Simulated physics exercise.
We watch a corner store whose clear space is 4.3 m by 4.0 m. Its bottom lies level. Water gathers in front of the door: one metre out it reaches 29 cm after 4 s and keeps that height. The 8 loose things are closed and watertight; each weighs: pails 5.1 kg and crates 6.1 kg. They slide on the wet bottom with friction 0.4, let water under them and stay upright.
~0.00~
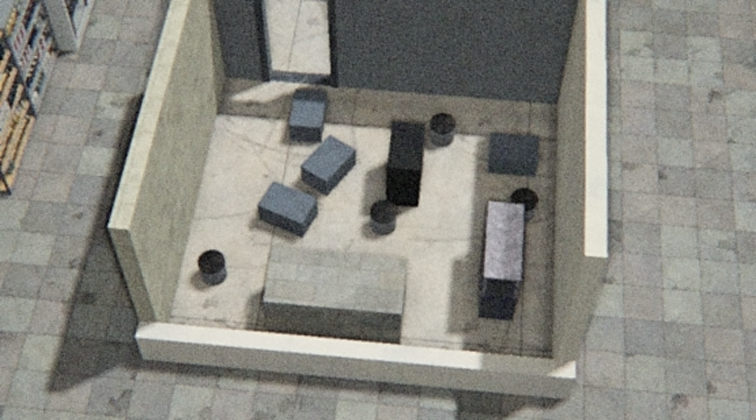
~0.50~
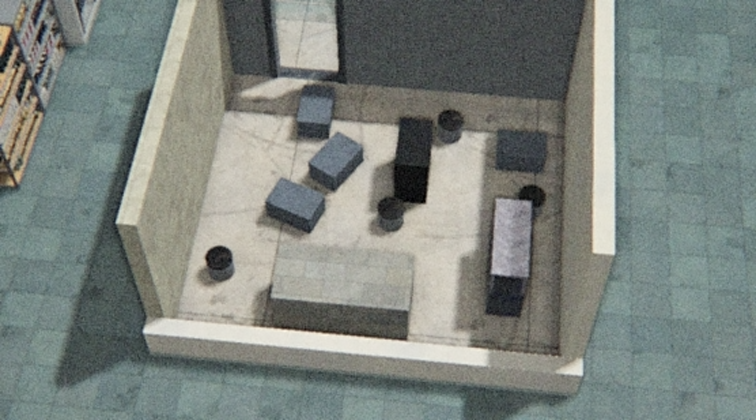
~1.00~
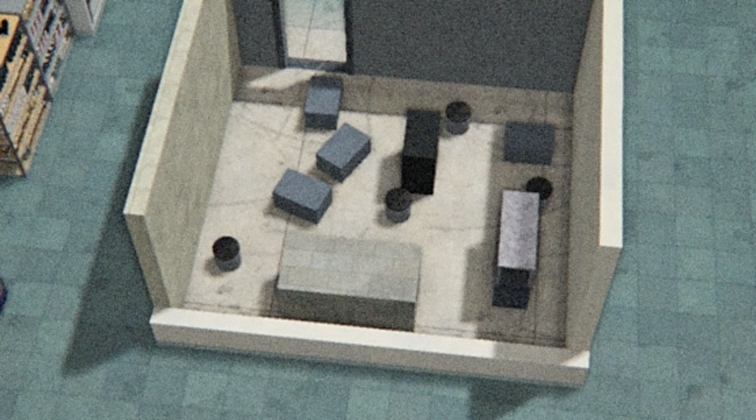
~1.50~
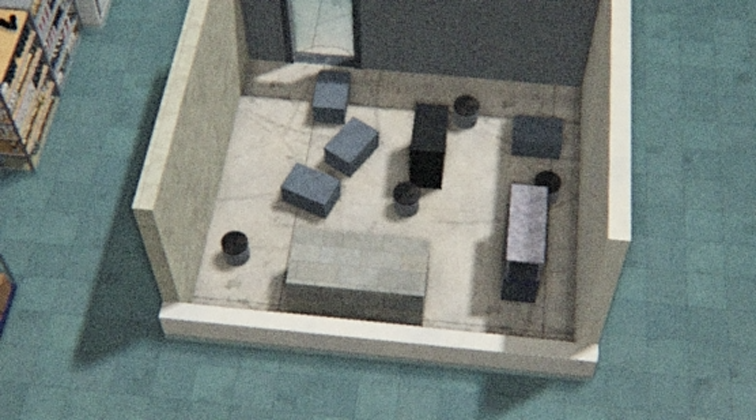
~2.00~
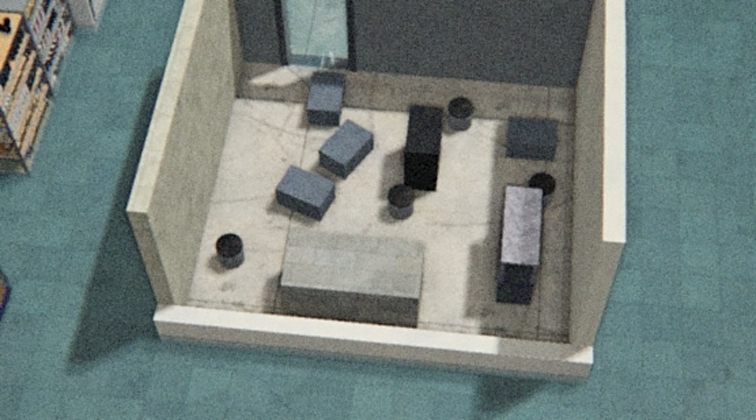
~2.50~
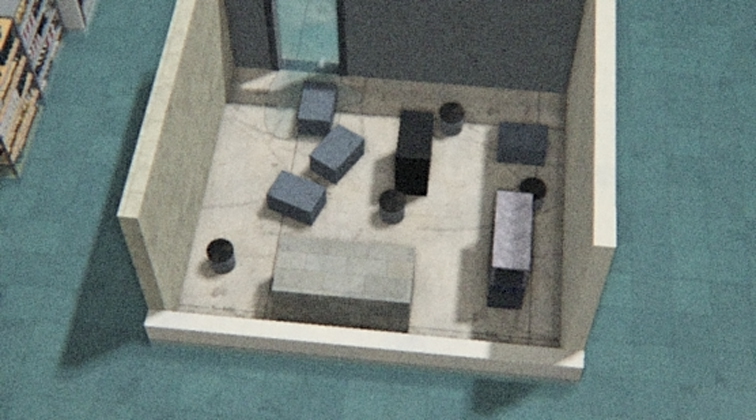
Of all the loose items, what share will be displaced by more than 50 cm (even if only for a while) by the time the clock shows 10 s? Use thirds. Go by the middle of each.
That comes to one to two thirds.
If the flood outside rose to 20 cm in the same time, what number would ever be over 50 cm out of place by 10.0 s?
Then 4.
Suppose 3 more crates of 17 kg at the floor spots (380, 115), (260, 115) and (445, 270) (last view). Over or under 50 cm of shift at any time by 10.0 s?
In turn: Less, over, under.
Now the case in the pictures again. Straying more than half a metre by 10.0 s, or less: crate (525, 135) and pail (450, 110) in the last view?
In that order: Short of it, less.
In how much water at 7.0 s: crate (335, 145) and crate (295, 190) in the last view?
Roughly 6 and 12 cm.
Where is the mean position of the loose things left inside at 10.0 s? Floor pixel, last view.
At about (435, 201).
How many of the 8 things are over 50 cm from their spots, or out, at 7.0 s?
5 of them.
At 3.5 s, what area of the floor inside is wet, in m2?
Roughly 4.0 m2.
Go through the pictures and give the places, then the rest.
In the first frame, a crate at (308, 108), on the bottom; a pail at (443, 123) rests on the ground; 0.0 m2 under water; 0 of 8 have shifted.
In the second frame, a crate at (316, 104) rests on the ground; a pail at (451, 120) rests on the ground; water covers 0.0 m2; 0 of 8 have shifted.
In the third frame, a crate at (324, 95), on the bottom; a pail at (458, 111) rests on the ground; 0.0 m2 under water; 0 of 8 have shifted.
In the fourth frame, a crate at (331, 89), on the bottom; a pail at (466, 105) rests on the ground; 0.0 m2 under water; 0 of 8 have shifted.
In the fifth frame, a crate at (326, 92), on the bottom; a pail at (461, 107) rests on the ground; water covers 0.2 m2; 0 of 8 have shifted.
In the sixth frame, a crate at (317, 101), on the bottom, 8 cm from its start; a pail at (452, 112) rests on the ground; water covers 0.8 m2; 1 of 8 have shifted.
After 3.5 s 1 of 8 are over 50 cm from their spots; 0 afloat.
After 4.5 s 3 of 8 are over 50 cm from their spots; 2 afloat.
After 7.0 s 5 of 8 are over 50 cm from their spots; 4 afloat.
After 10.0 s 5 of 8 are over 50 cm from their spots, and 5 have been at some point; 4 afloat.
